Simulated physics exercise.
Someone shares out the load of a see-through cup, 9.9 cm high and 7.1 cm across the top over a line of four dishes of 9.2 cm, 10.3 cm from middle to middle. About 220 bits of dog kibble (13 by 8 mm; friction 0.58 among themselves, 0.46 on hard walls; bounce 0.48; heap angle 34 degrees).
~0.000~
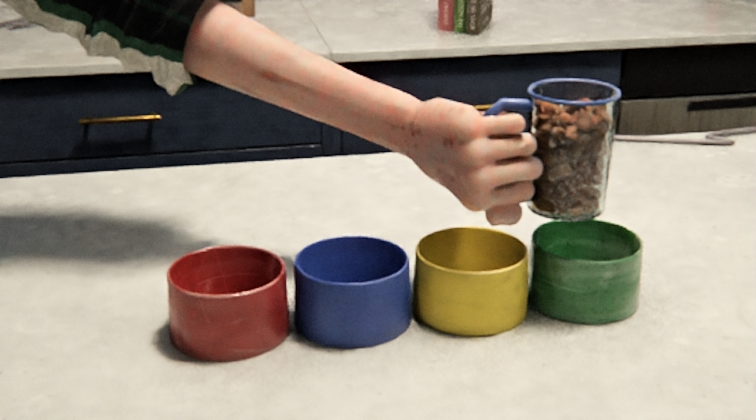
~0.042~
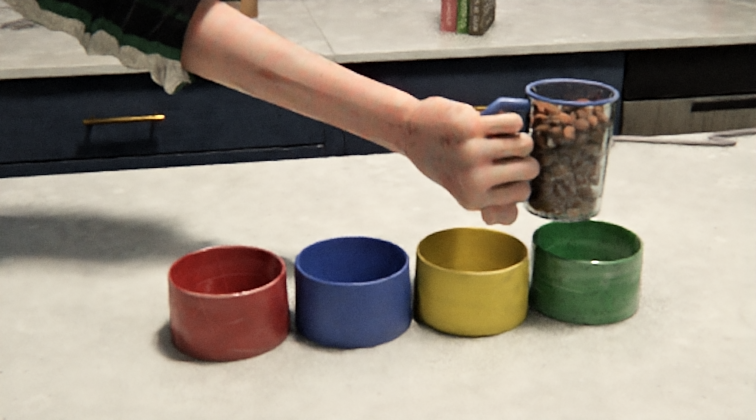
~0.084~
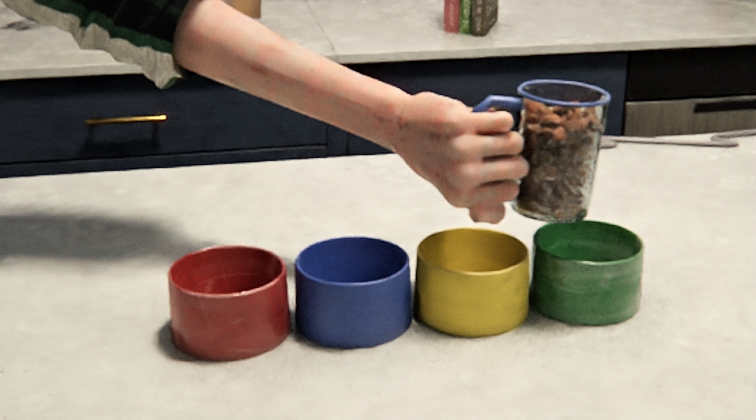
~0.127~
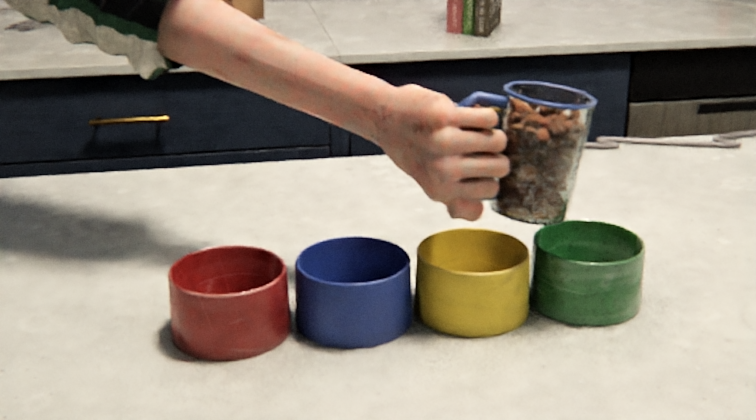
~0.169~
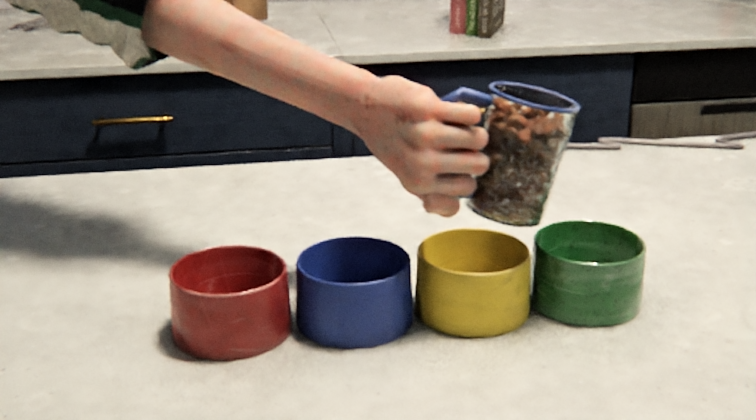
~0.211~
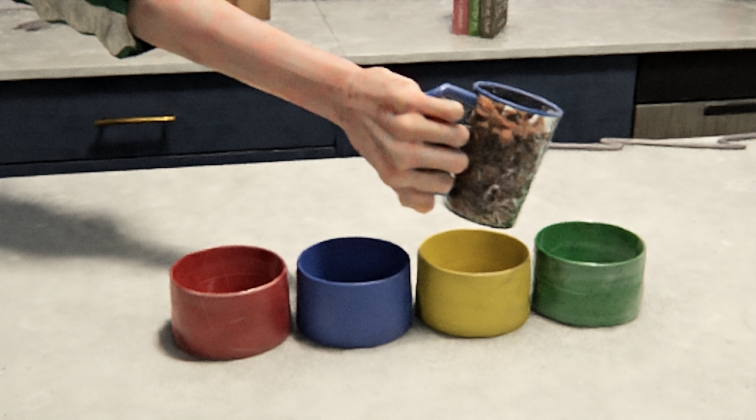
A hand holding a clear cup of brown kibble moving left above green and yellow dishes, gradually tilting the cup rightward.
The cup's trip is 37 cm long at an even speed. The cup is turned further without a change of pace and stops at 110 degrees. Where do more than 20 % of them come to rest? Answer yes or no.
Red: Yes, blue: No, green: No, yellow: No, counter: No.
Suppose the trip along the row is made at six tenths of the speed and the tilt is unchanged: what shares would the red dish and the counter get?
In that case red 60; counter 10.
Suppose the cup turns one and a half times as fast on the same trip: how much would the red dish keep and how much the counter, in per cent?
Then: Red 80, counter 0.
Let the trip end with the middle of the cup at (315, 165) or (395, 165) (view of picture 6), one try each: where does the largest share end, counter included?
The winner: Blue; yellow.
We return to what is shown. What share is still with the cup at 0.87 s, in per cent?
Some 95 per cent of the load.
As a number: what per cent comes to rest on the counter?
Some 0 per cent.
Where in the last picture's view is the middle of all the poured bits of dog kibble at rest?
Near (225, 302).
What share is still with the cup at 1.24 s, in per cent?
About 70 per cent.
Then, at 0.60 s, tilt 62 degrees; cup holds 100 %.
After 0.87 s, tilt 92 degrees; cup holds 95 %.
After 1.24 s, tilt 110 degrees; cup holds 70 %, red 30 %.
By 3.2 s all is still; red 90 %, blue 0 %, green 0 %, yellow 0 %, counter 0 %, cup 10 %.
